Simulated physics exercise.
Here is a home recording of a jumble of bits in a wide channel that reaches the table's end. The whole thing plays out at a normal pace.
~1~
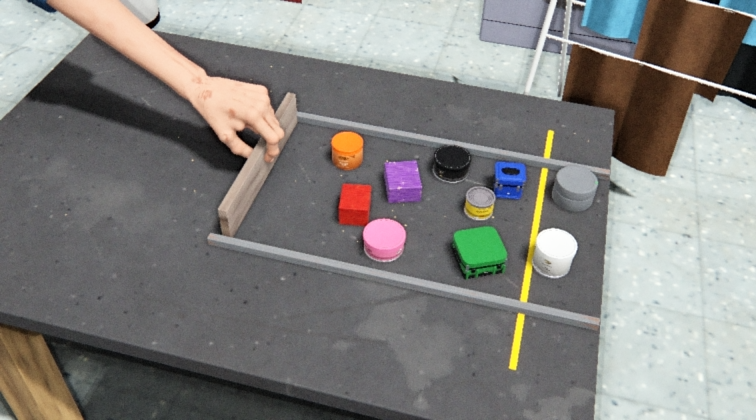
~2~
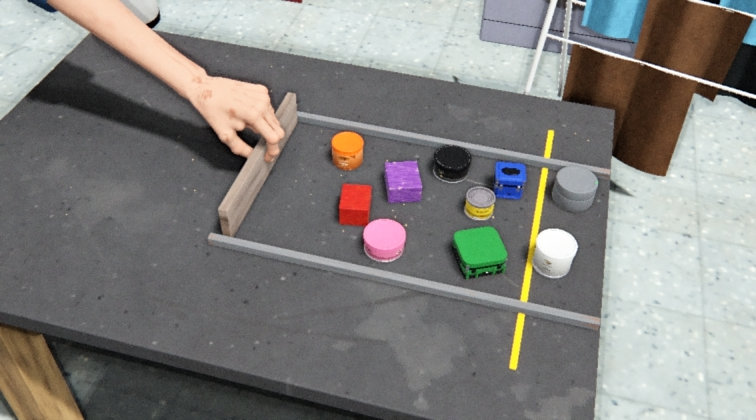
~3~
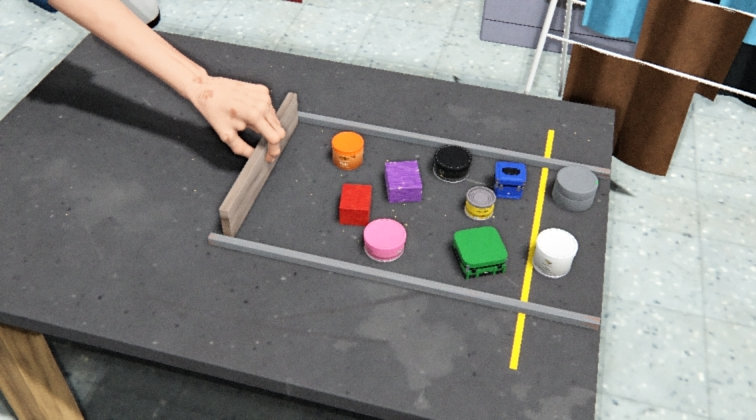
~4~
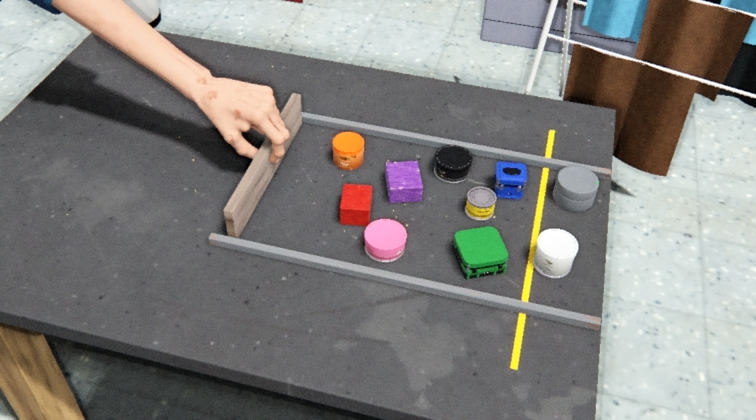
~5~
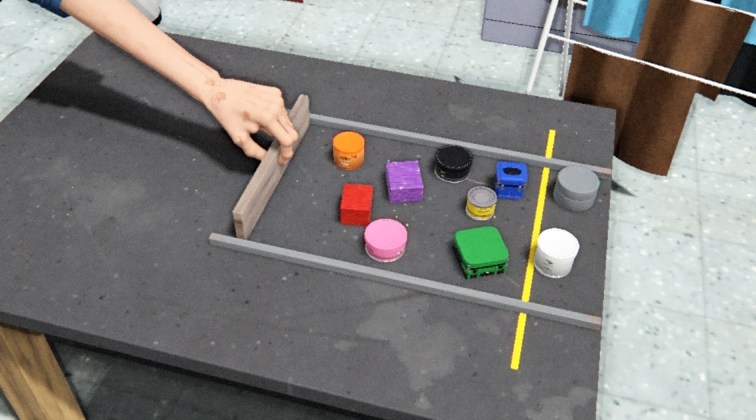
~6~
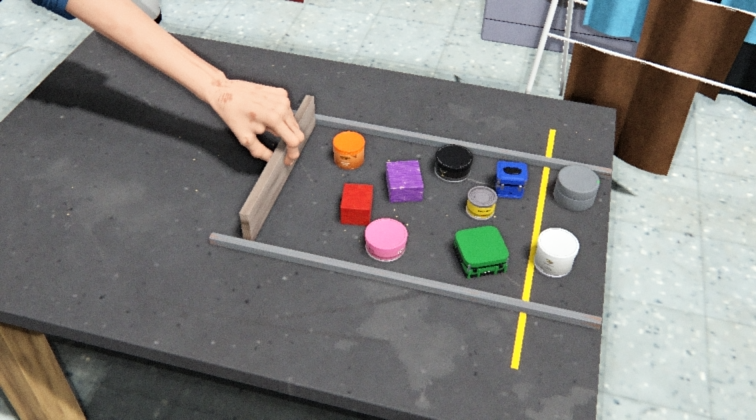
At first, a hand holds a wooden board upright across the left end of a channel on a dark table, with colourful small containers and blocks scattered between two rails. Then the hand slides the board slightly rightward toward the orange tub, while the objects stay in place.
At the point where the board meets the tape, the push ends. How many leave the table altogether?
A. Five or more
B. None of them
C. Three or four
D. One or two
Option D: One or two.
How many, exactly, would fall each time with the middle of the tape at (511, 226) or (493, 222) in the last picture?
Taking the two tries in order, the numbers are 0 and 0.
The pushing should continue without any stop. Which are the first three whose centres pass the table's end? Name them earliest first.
It runs the white pot, the grey lid, and lastly the green case.
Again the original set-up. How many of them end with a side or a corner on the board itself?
That would be 4 of them.
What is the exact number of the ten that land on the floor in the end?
In all, 2 of them.
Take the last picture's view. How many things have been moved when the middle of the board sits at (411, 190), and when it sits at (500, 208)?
The counts are 5 and 10.
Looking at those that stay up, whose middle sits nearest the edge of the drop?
That's the green case.
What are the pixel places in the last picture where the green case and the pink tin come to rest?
Final centres, first then second: (593, 271), (551, 278).
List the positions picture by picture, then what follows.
Grey lid (574, 189); white pot (554, 254); blue case (509, 181); board (262, 161); tape (535, 232), in the first picture.
White pot (554, 254); orange tub (348, 151), in the second picture.
Blue case (509, 181); black pot (452, 164), in the third picture.
Grey lid (576, 189); board (267, 162), in the fourth picture.
White pot (555, 254); red block (357, 205), in the fifth picture.
Grey lid (576, 188); white pot (556, 253); blue case (510, 180); board (281, 164); tape (537, 231), in the sixth picture.
Soon after, none off yet; grey lid at rest near (576, 188); white pot at rest near (556, 253); blue case at rest near (510, 180).
After that, none off yet; grey lid at rest near (576, 188); white pot at rest near (556, 253); blue case moving near (519, 182).
And then, none off yet; grey lid moving near (584, 191); white pot displaced about its own width near (594, 256); blue case displaced about its own width near (553, 197).
In the end, the number that fall off is one or two; gone, white pot and grey lid.
